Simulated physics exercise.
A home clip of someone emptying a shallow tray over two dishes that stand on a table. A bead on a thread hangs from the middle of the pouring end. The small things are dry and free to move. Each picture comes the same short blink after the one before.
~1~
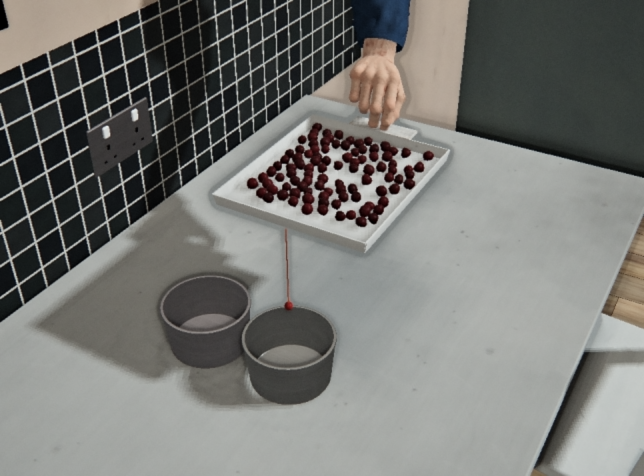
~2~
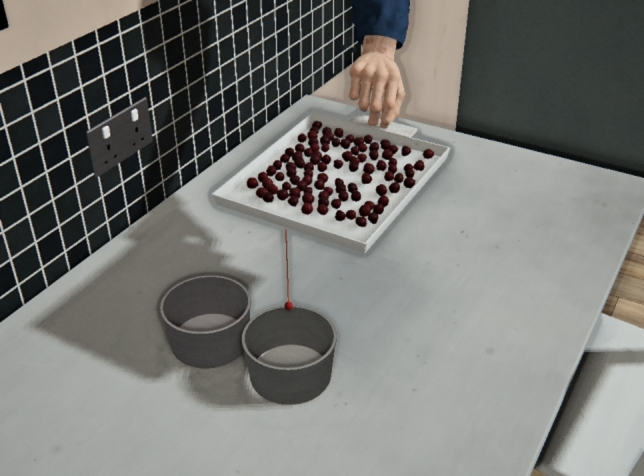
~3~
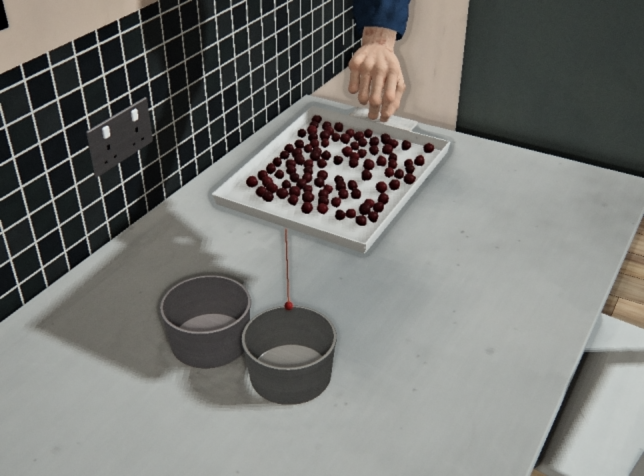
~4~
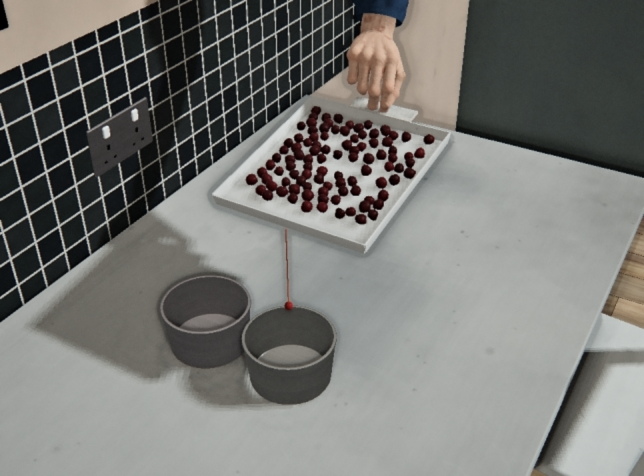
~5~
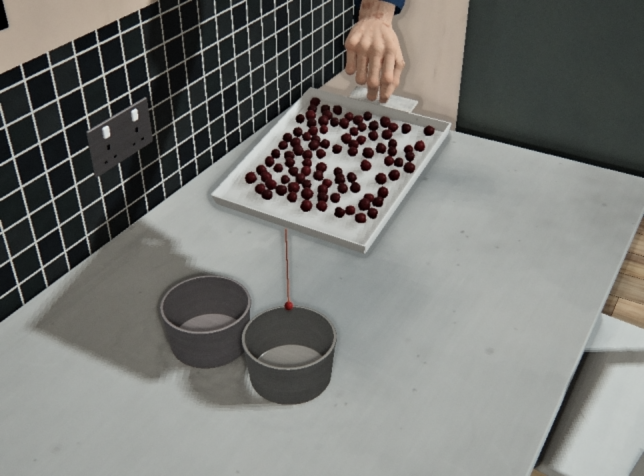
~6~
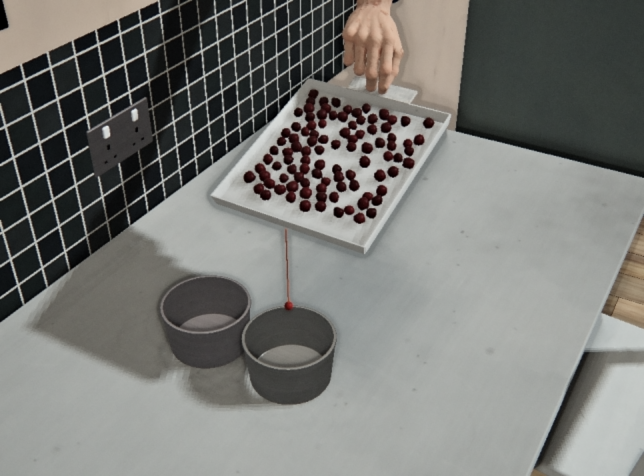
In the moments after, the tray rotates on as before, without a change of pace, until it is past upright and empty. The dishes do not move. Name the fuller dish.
The right dish gets more.
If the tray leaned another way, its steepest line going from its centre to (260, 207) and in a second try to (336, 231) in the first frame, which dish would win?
At the first place the left dish, at the second the right-hand dish.
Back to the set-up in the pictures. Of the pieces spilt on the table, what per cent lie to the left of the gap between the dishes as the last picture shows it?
Close to 50 per cent.
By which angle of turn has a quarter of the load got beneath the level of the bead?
Roughly 110°.
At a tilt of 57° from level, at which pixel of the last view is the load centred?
Around (295, 189).
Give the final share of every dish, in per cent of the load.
The left dish has 10 per cent, the right dish has 40.
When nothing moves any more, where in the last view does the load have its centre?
At about (278, 386).
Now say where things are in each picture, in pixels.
Corners of the pouring end near (216, 193) and (365, 241), level; middle of the load near (322, 168), dried cherries; left dish near (181, 344); right dish near (265, 380); bead on its thread near (289, 306), in the first frame.
Corners of the pouring end near (216, 193) and (365, 241), level; middle of the load near (322, 167), in the second frame.
Corners of the pouring end near (216, 193) and (365, 242), tipped barely, level across its low end; middle of the load near (322, 164), in the third frame.
Corners of the pouring end near (215, 194) and (364, 243), tipped a little, level across its low end; middle of the load near (321, 159), in the fourth frame.
Corners of the pouring end near (215, 194) and (364, 244), tipped a little, level across its low end; middle of the load near (321, 154), in the fifth frame.
Corners of the pouring end near (214, 194) and (363, 244), tipped a little, level across its low end; middle of the load near (319, 150); left dish near (181, 344); right dish near (265, 380), in the sixth frame.
Shortly afterwards, tray tipped steeply; the whole lot on the tray.
Next, tray tipped right over; the whole lot on the tray.
Some moments later, tray tipped past a quarter turn; near a third in the right dish; a little in the left dish; near half outside both.
In the end, tray tipped past a quarter turn; near a third in the right dish; a little in the left dish; near half outside both.
